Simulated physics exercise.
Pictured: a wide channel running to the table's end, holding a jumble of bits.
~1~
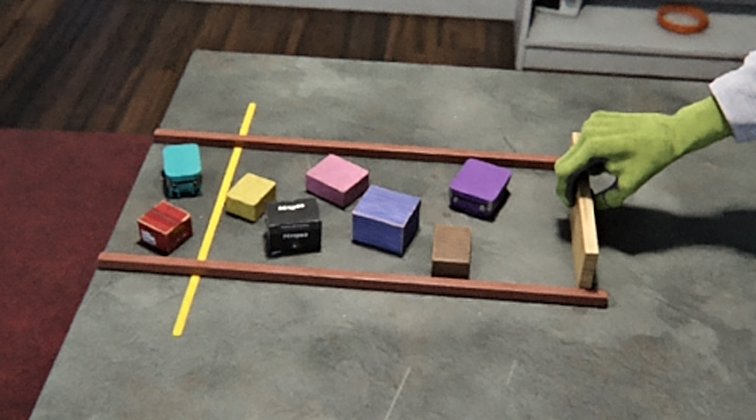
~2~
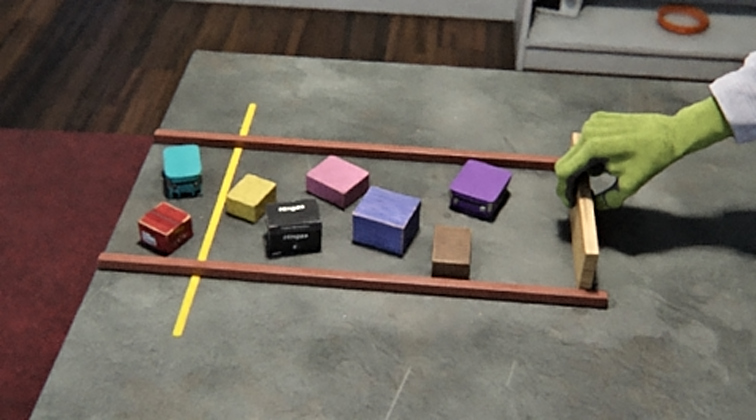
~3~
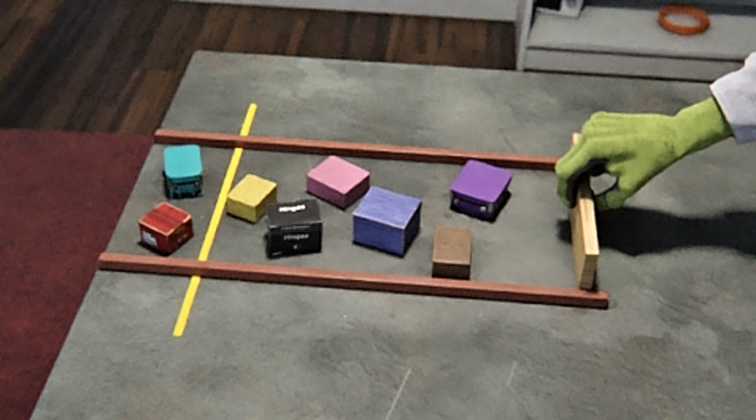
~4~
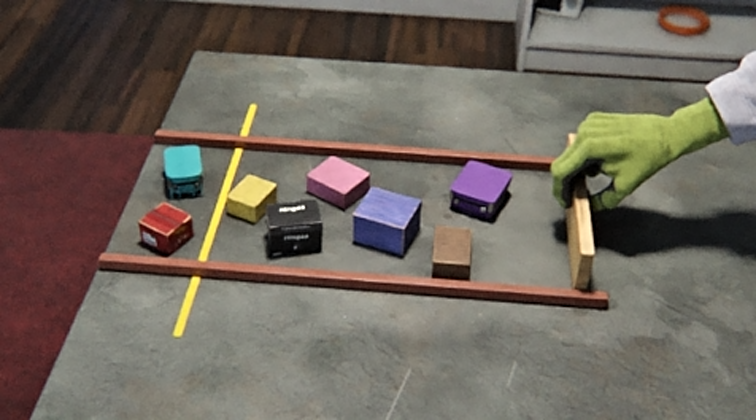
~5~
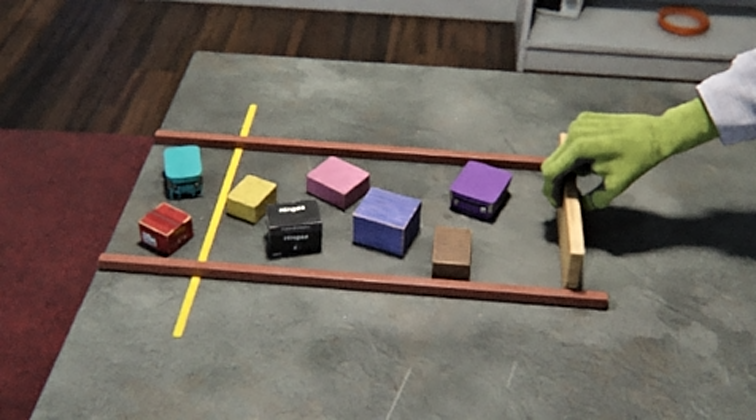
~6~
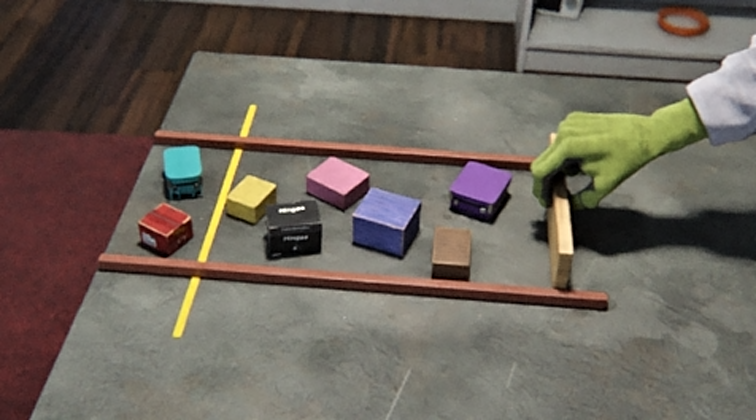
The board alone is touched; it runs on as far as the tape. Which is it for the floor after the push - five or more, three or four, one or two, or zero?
For the floor it is one or two.
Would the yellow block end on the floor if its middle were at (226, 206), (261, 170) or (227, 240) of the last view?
Taking the spots in turn, it stays put, then gets knocked off, then stays put.
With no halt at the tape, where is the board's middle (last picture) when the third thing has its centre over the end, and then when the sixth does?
First: Around (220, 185). Next: Around (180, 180).
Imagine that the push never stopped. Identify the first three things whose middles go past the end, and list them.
The turquoise case, the red box, the yellow block.
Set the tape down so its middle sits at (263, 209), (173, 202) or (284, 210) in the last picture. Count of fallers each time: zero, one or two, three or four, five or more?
Going through the tapes in order, the count is none at all, then five or over, then zero.
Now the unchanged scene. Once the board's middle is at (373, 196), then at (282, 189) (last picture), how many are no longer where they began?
First 5, after that 8.
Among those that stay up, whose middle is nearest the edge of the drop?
Result - the yellow block.
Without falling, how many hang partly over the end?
3 overhanging.
Soon after, none off yet; turquoise case at rest near (184, 173); red box at rest near (166, 229); yellow block at rest near (252, 199).
Then, none off yet; turquoise case moved about its own width near (149, 169); red box moved a little near (150, 223); yellow block moved well along near (176, 192).
At rest, the number that fall off is one or two; fallen, red box and turquoise case.
